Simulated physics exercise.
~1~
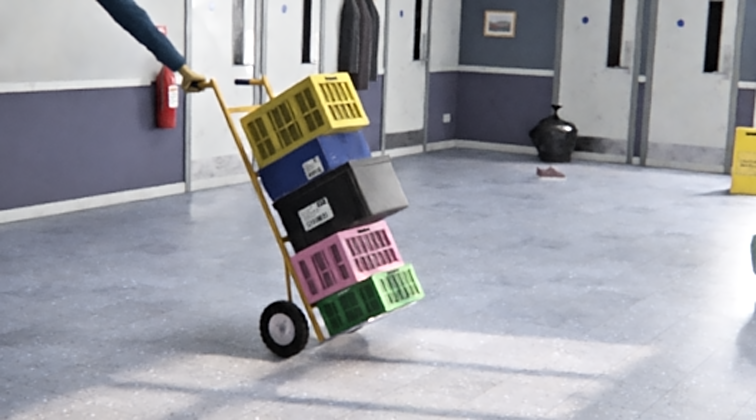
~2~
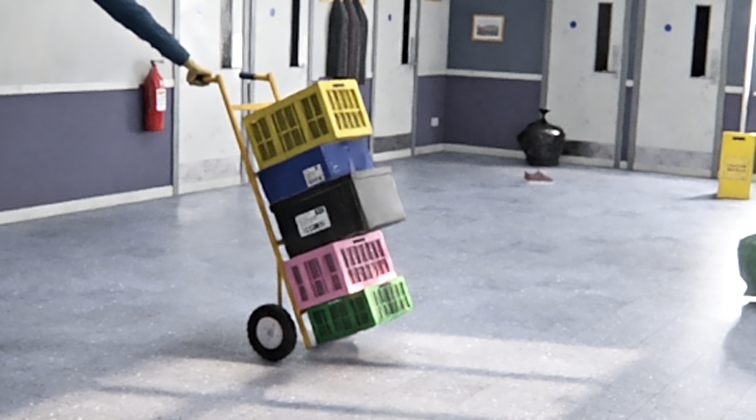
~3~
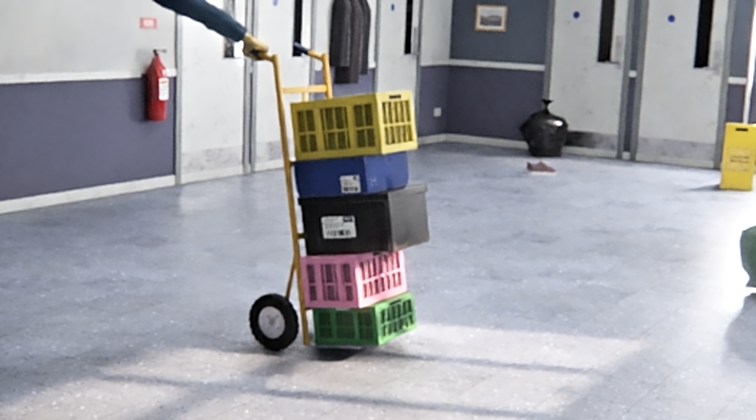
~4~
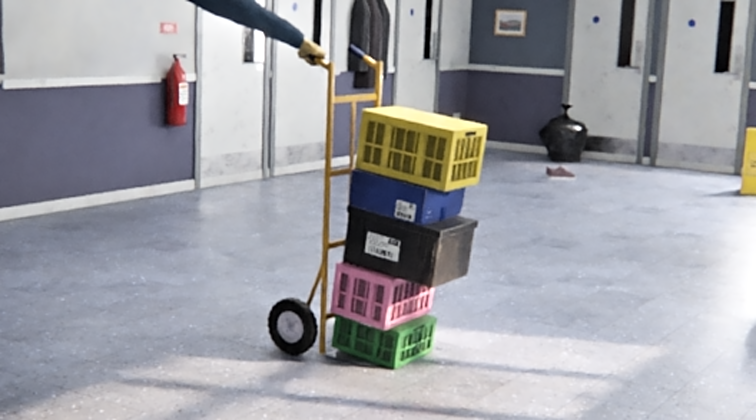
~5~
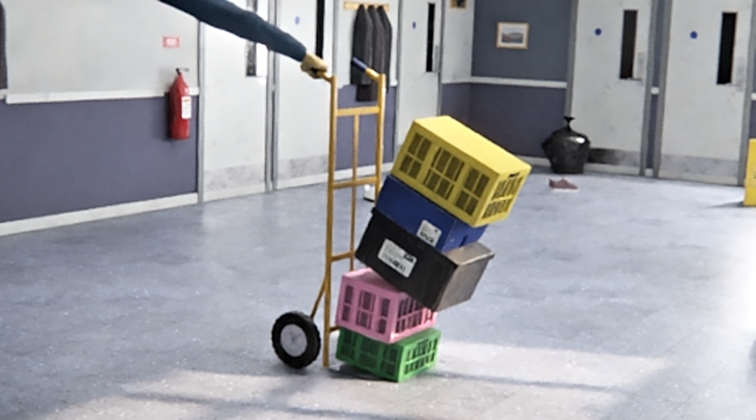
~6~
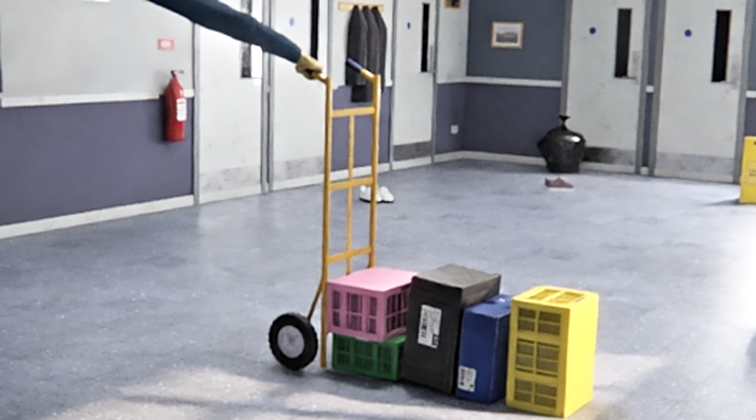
A yellow hand truck stacked with crates and boxes was swung upright by a gloved hand, and the load tipped to the right; the yellow crate, blue box and black tote toppled onto the floor, while the pink crate stayed atop the green one.
